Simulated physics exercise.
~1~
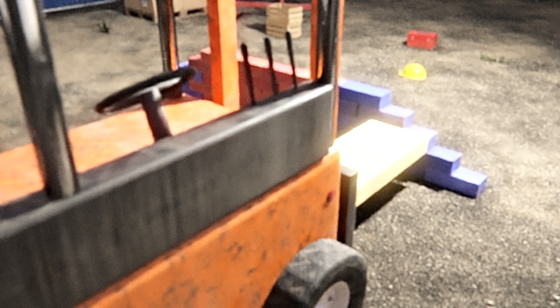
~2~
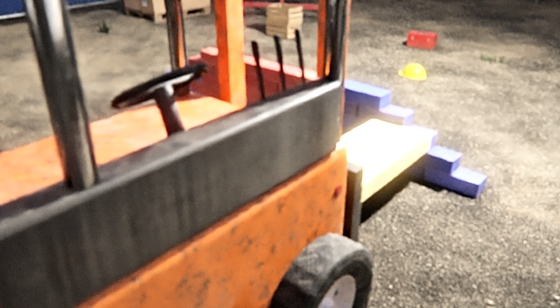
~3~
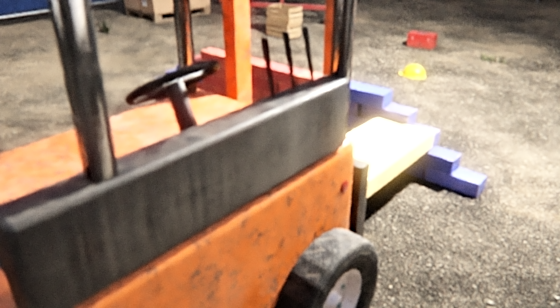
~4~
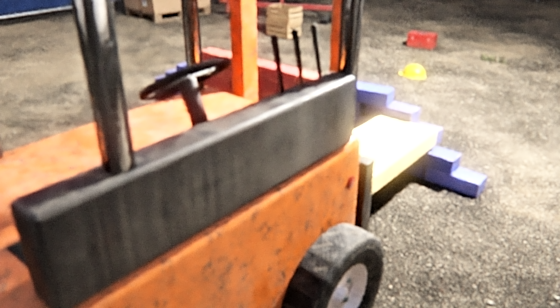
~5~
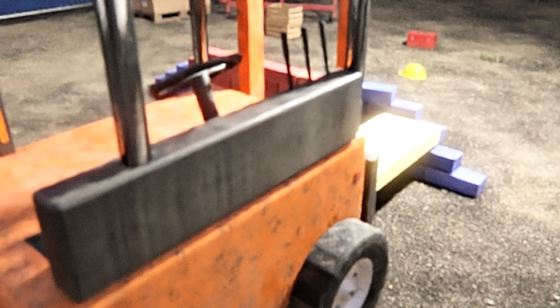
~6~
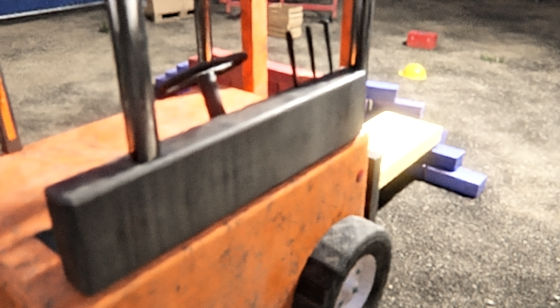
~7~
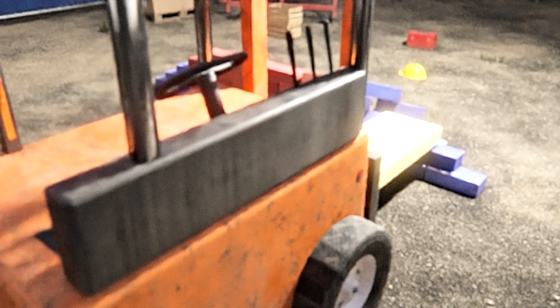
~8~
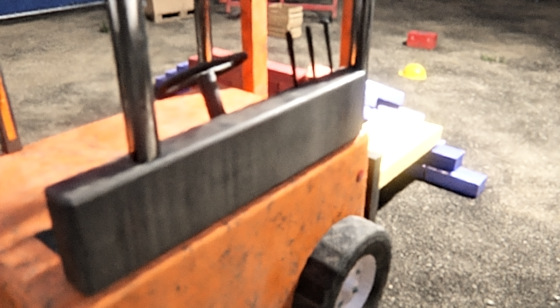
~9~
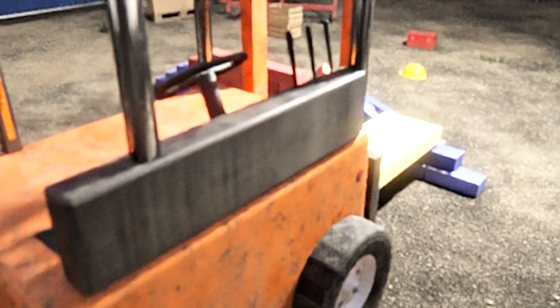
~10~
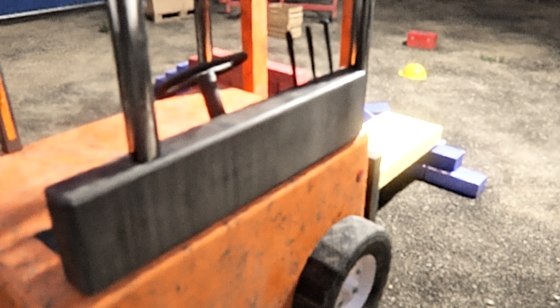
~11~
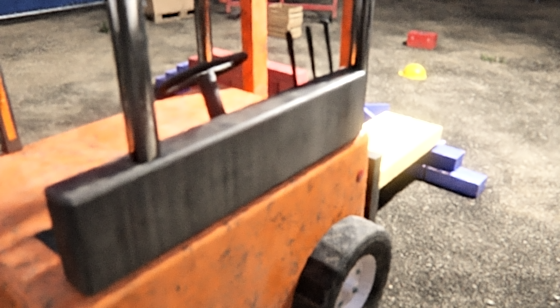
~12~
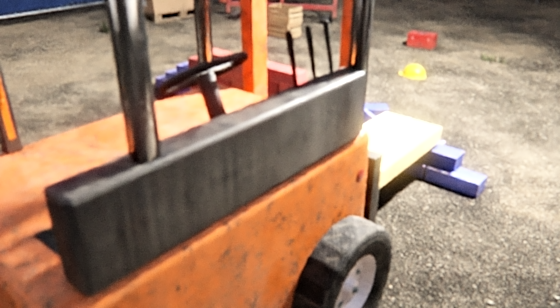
An orange lift truck rolls slowly forward on gritty ground, nosing a long yellow case into a low stepped wall of loose blue blocks. Much of the wall is hidden behind the truck's dark side panel and posts, while a red block and a yellow dome sit untouched beyond. As the case pushes in, the upper blue blocks shift away with it, and then the truck stops. The blocks near the top tip, turn over and drop behind the case. At the end the truck stands still, with a few blue blocks still showing low beside the case.
